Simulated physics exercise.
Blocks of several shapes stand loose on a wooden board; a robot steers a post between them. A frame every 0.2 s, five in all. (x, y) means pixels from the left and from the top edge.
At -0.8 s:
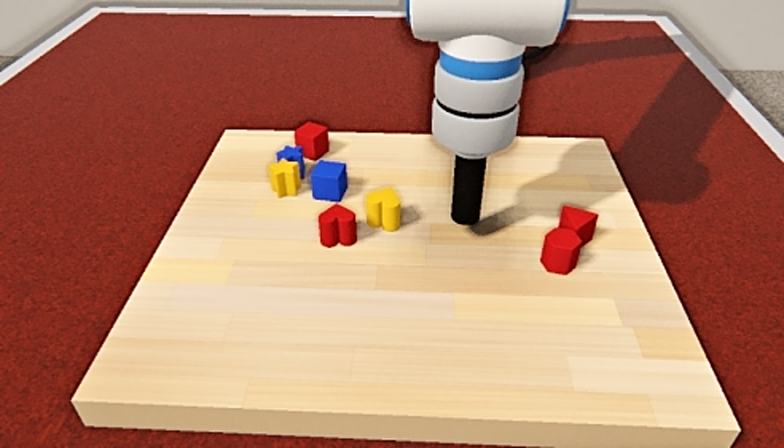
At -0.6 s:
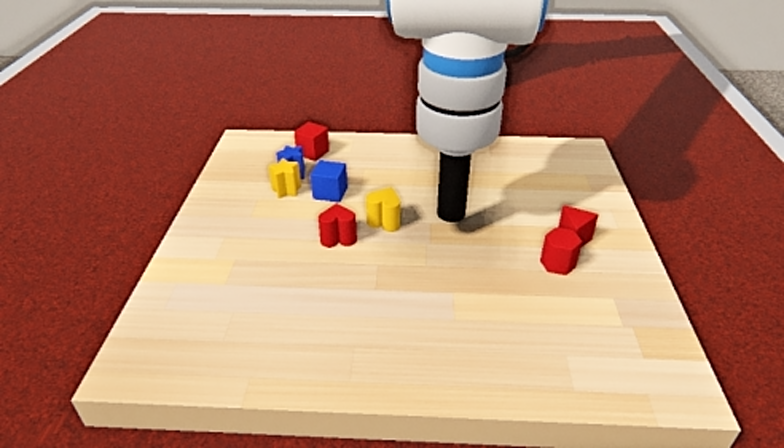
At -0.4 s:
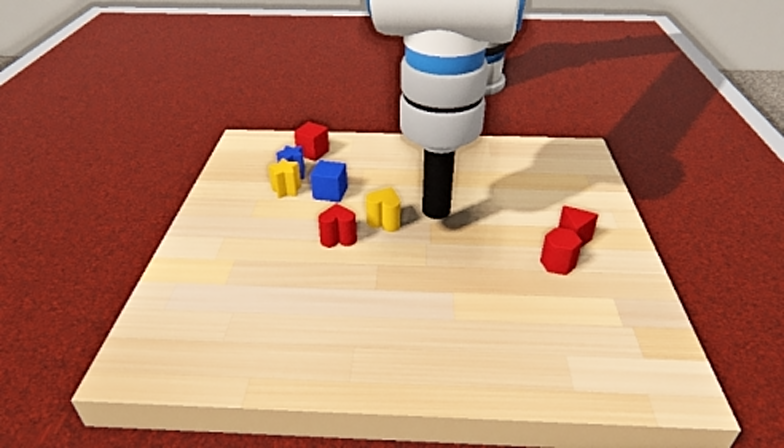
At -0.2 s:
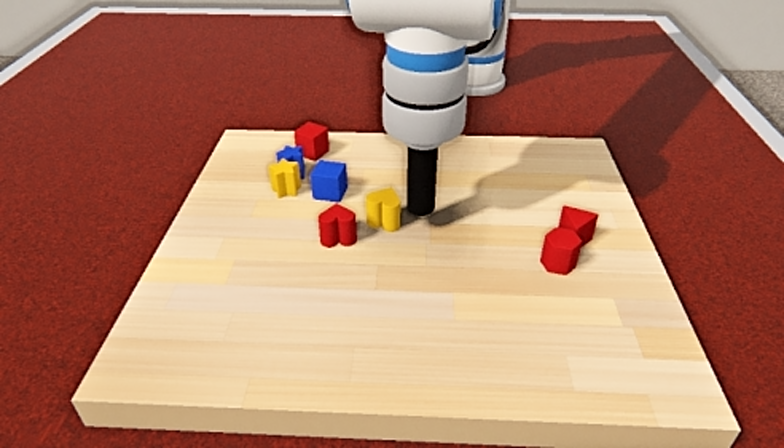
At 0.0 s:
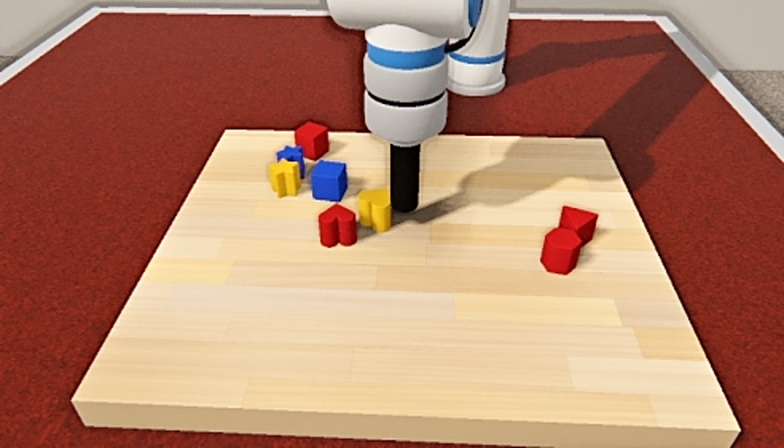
A robot arm slid its black post leftward across the wooden board, past open space between the scattered red, blue and yellow blocks, then nudged the yellow heart block slightly left.
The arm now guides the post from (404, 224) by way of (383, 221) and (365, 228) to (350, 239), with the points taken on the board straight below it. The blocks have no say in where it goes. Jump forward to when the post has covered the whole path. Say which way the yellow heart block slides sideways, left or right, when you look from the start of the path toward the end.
Heads right.
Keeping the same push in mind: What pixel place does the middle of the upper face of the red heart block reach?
I'd say the red heart block ends with its top centre at (317, 219).
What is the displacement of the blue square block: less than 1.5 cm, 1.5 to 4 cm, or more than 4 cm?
Travel: Within 1.5 cm.
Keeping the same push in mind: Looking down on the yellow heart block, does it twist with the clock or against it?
It twists clockwise.
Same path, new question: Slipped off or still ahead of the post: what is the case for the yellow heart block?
By then it is beside or behind the post.
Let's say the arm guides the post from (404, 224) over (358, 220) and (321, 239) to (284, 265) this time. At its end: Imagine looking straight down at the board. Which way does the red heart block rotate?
The twist is anticlockwise.
What follows on the original path. Halfway along, post at (371, 205); yellow heart block at (345, 195), turned 15° clockwise.
At the end, post at (349, 220); blue square block still; red heart block at (317, 219); yellow heart block at (337, 195), turned 35° clockwise.
